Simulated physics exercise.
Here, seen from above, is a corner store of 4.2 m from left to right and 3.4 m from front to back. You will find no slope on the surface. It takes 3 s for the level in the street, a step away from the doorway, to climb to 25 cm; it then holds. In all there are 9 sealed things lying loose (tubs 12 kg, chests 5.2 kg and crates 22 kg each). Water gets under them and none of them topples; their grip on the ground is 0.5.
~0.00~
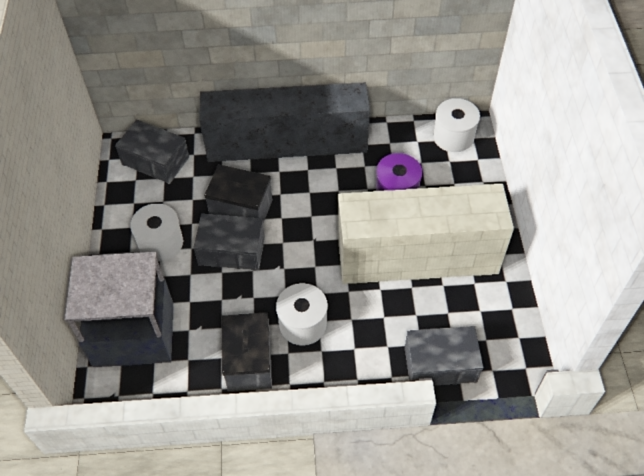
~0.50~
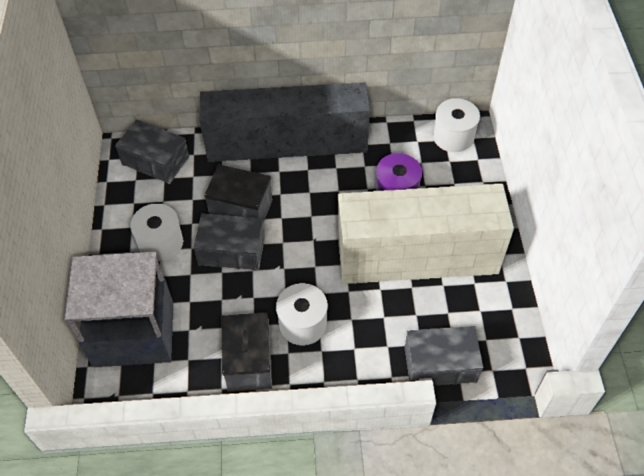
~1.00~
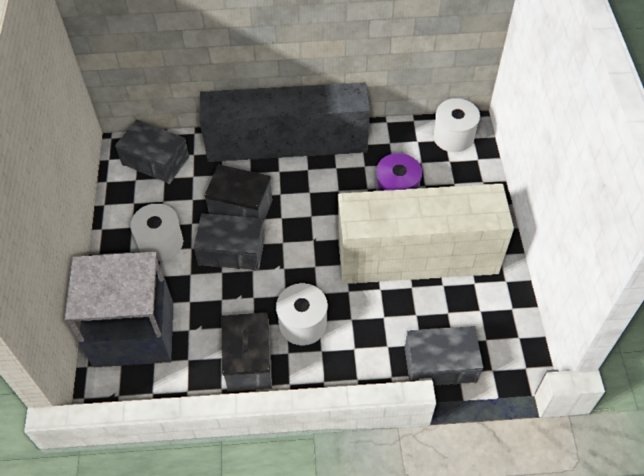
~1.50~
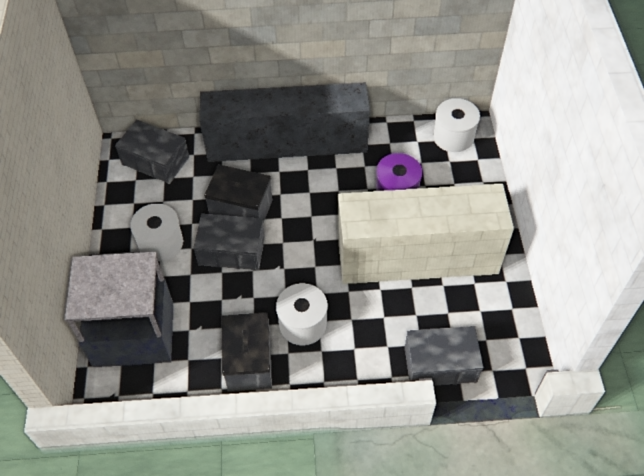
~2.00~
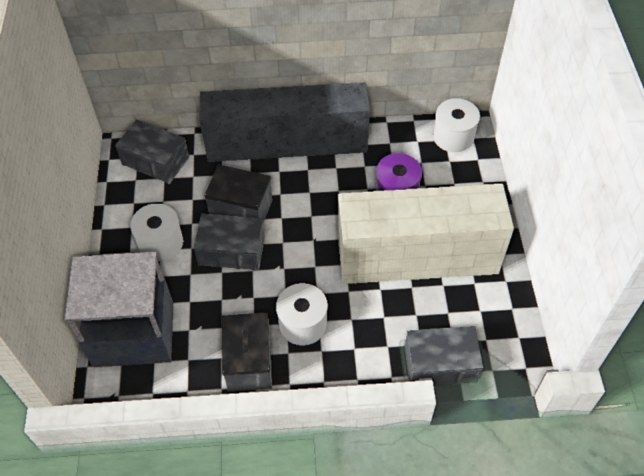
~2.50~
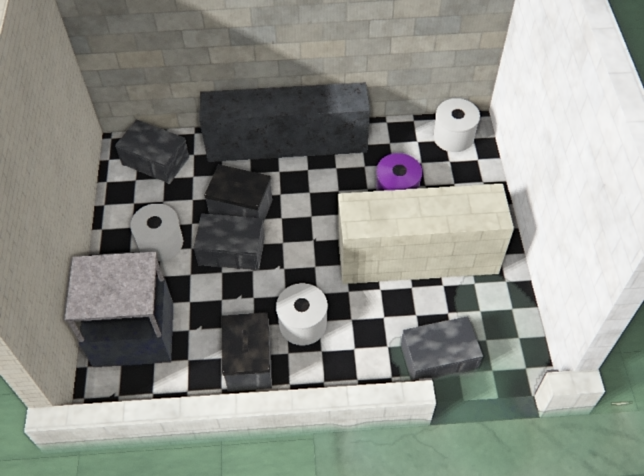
In a small corner store with a checkered floor, greenish water spread along the street outside, then seeped through the front doorway at right, where one dark crate shifted slightly while everything else stayed put.
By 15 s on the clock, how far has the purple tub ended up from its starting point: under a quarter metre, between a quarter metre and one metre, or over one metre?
It will scoot partway, short of a metre.
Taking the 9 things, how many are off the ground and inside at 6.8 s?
At that time the total is 1.
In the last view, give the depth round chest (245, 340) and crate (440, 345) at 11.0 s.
Depths: Near 17 cm, then near 11 cm.
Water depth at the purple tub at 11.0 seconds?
The depth there is around 10 cm.
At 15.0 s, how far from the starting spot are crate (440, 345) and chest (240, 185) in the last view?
Net displacement, in order: 250 cm; 140 cm.
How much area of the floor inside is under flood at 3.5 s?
Somewhere about 3.5 m2, give or take.
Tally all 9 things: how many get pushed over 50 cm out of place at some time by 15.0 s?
Answer: 9.
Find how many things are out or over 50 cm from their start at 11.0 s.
The answer is 5.
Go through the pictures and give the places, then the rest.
The first frame shows the purple tub at (400, 171) rests on the ground; 0.0 m2 under water; 0 of 9 have shifted.
The second frame shows the purple tub at (400, 171) rests on the ground; water covers 0.0 m2; 0 of 9 have shifted.
The third frame shows the purple tub at (400, 171), on the bottom; water covers 0.0 m2; 0 of 9 have shifted.
The fourth frame shows the purple tub at (400, 171), on the bottom; 0.0 m2 under water; 0 of 9 have shifted.
The fifth frame shows the purple tub at (400, 171) rests on the ground; 0.2 m2 under water; 0 of 9 have shifted.
The sixth frame shows the purple tub at (400, 171), on the bottom; 0.9 m2 under water; 1 of 9 have shifted.
After 3.5 s the purple tub is near (400, 171), 0.0 m from its start, aground; 0 afloat.
After 6.8 s the purple tub is near (399, 176), 0.1 m from its start, aground; 1 afloat.
After 11.0 s the purple tub is near (420, 190), 0.3 m from its start, afloat; 9 afloat.
After 15.0 s the purple tub is near (415, 123), 0.6 m from its start, afloat; 9 afloat.
